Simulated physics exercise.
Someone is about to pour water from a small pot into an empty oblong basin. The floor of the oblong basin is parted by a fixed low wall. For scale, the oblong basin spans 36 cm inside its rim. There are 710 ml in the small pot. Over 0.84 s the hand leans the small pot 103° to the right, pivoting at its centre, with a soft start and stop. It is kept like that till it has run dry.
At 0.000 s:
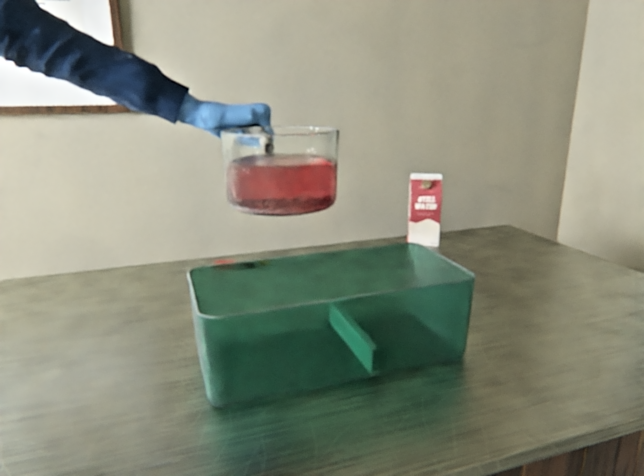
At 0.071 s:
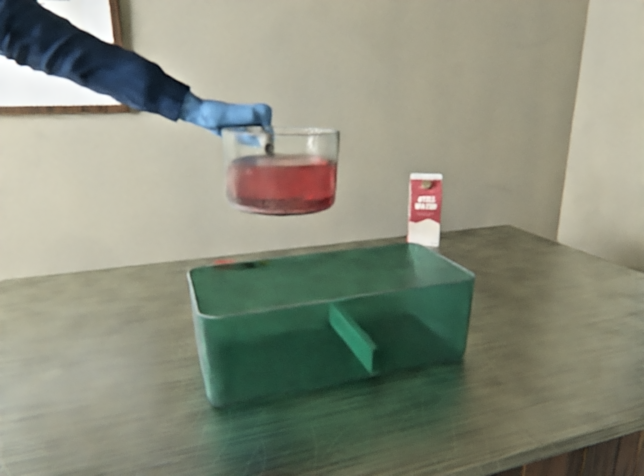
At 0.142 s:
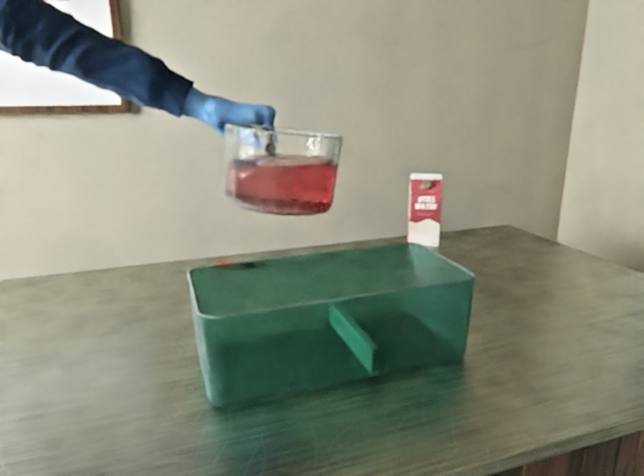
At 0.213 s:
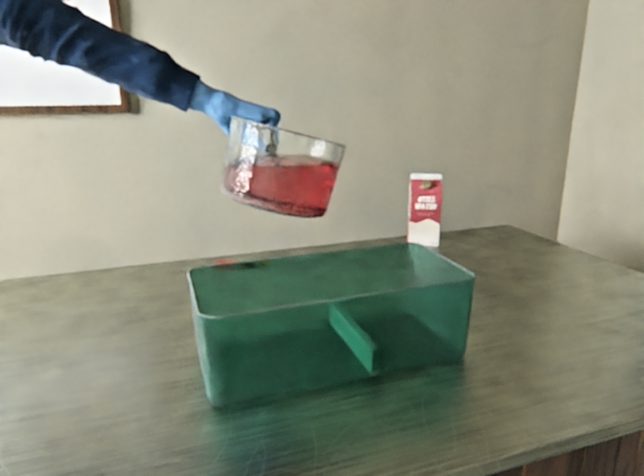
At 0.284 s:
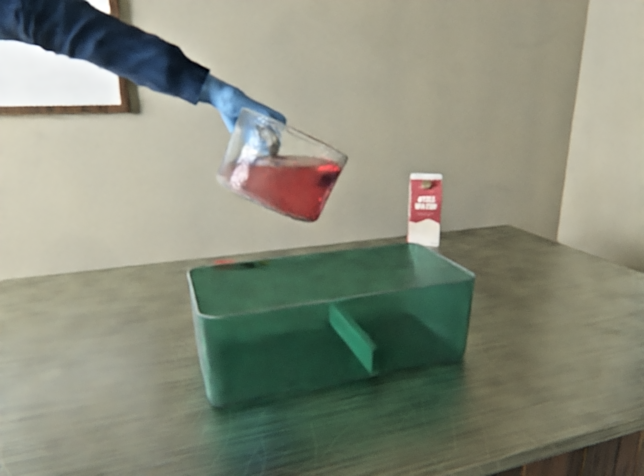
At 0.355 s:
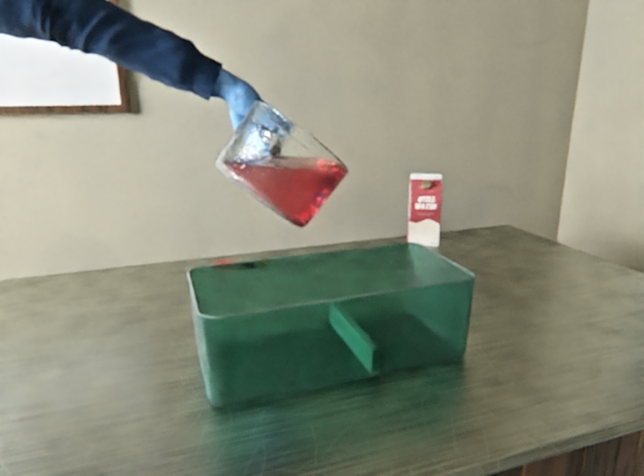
On a wooden table against a plain wall, a green oblong basin sits near a red and white carton, while above it a blue-gloved hand holds a clear pot of red liquid and leans it steadily to the right.
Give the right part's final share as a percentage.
About 88 per cent.
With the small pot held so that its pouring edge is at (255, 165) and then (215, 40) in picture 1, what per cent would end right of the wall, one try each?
First 10, then 15 per cent.
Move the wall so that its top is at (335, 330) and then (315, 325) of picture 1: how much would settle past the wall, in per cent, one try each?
First 85, then 95 per cent.
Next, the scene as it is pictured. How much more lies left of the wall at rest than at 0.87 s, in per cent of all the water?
Near 1 in a hundred.
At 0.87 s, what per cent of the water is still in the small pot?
About 12 per cent.
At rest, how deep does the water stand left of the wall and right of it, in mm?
Left about 2 mm, right about 28 mm.
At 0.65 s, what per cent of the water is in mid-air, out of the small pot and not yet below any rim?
About 36 per cent.
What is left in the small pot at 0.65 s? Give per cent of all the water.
Near 44 in a hundred.
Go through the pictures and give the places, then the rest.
It leans 0°; its right rim is at (334, 131); the water meets the walls at (227, 163) and (330, 158); the oblong basin's rim runs from (193, 292) to (445, 259); the wall's top is at (352, 323), in the first frame.
It leans 2°; its right rim is at (335, 132); the water meets the walls at (226, 162) and (330, 158), in the second frame.
It leans 7°; its right rim is at (337, 138); the water meets the walls at (227, 163) and (331, 158), in the third frame.
It leans 16°; its right rim is at (340, 146); the water meets the walls at (226, 163) and (333, 160), in the fourth frame.
It leans 26°; its right rim is at (342, 158); the water meets the walls at (223, 162) and (336, 161), in the fifth frame.
It leans 39°; its right rim is at (342, 172); the water meets the walls at (219, 160) and (342, 164), in the sixth frame.
By 0.65 s the tilt is 91° and 44 per cent is still to pour, 0 is left of the wall and 20 right of it.
By 0.87 s the tilt is 103° and 11 per cent is still to pour, 10 is left of the wall and 67 right of it.
By 1.09 s the tilt is 103° and 1 per cent is still to pour, 10 is left of the wall and 85 right of it.
By 1.34 s the tilt is 103° and 0 per cent is still to pour, 10 is left of the wall and 88 right of it.
At rest 11 per cent lies left of the wall, 88 right of it and 1 outside.
